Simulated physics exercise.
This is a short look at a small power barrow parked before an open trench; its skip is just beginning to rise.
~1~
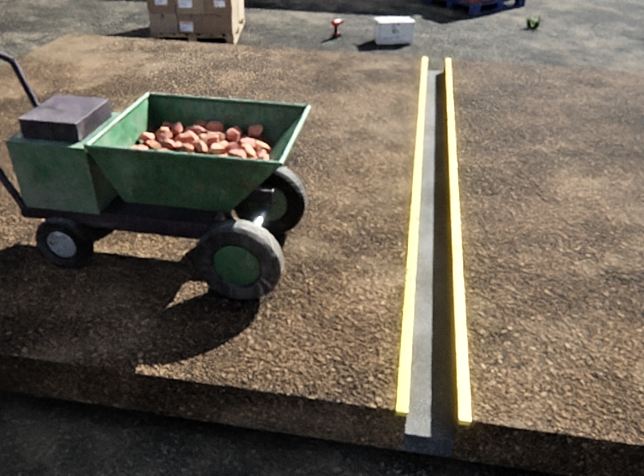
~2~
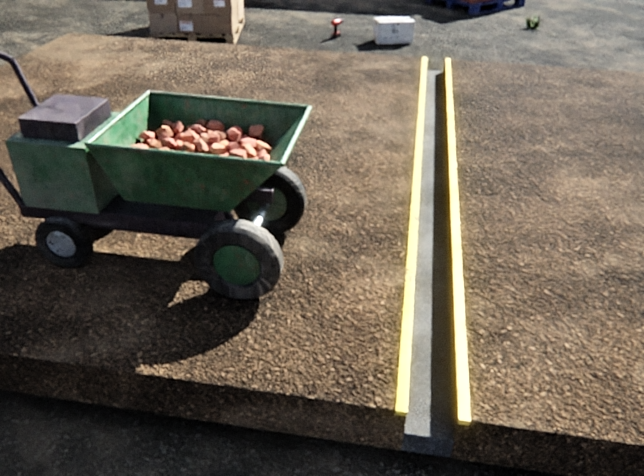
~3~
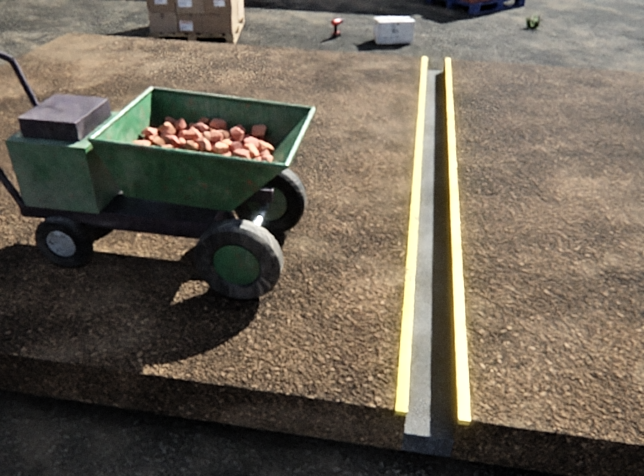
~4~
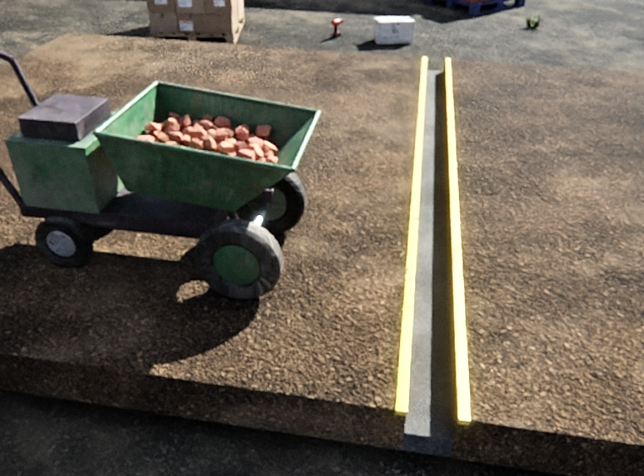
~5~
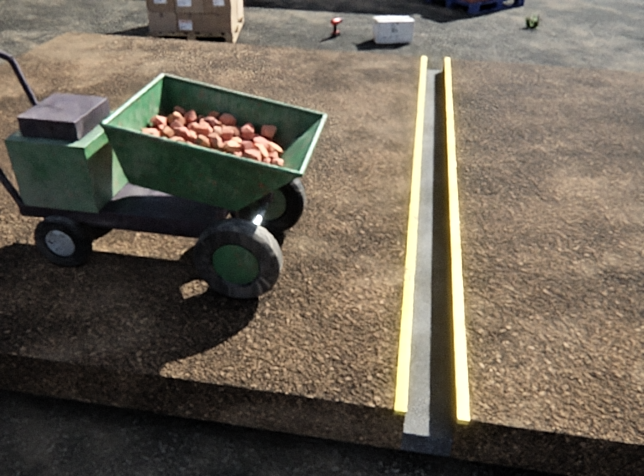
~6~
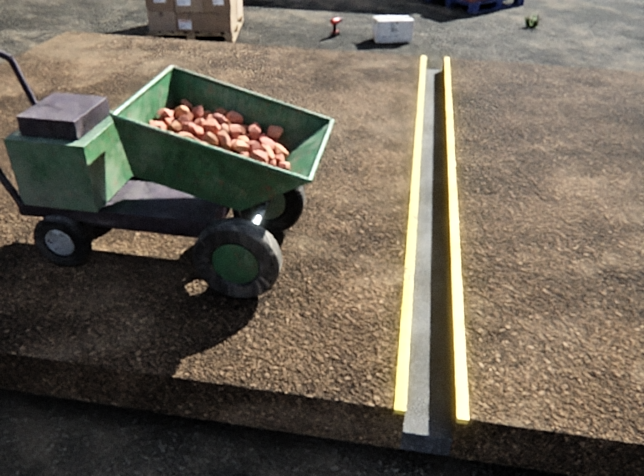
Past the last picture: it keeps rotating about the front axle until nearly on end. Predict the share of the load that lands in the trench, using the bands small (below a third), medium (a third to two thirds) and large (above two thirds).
Medium.
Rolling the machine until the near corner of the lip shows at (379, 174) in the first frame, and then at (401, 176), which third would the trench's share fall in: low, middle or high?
Spot 1: Less than a third. Spot 2: Less than a third.
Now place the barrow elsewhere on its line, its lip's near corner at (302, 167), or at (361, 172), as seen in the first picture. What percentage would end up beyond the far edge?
Roughly 10 percent first, then roughly 50 percent.
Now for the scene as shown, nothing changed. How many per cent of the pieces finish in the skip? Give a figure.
Close to 5 per cent, give or take.
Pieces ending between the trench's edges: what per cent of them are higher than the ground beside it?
About 20 %.
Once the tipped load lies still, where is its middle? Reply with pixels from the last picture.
Around (419, 272), give or take.
Soon, skip tipped steeply; all in the skip.
A while on, skip tipped steeply; nearly all in the skip; a stray few short of the trench.
Towards the end, skip tipped right over; about a quarter in the skip; about a third short of the trench; about a third in or heaped over the trench; a stray few beyond it.
Finally, skip tipped right over; a small part in the skip; about half short of the trench; about half in or heaped over the trench; a stray few beyond it.
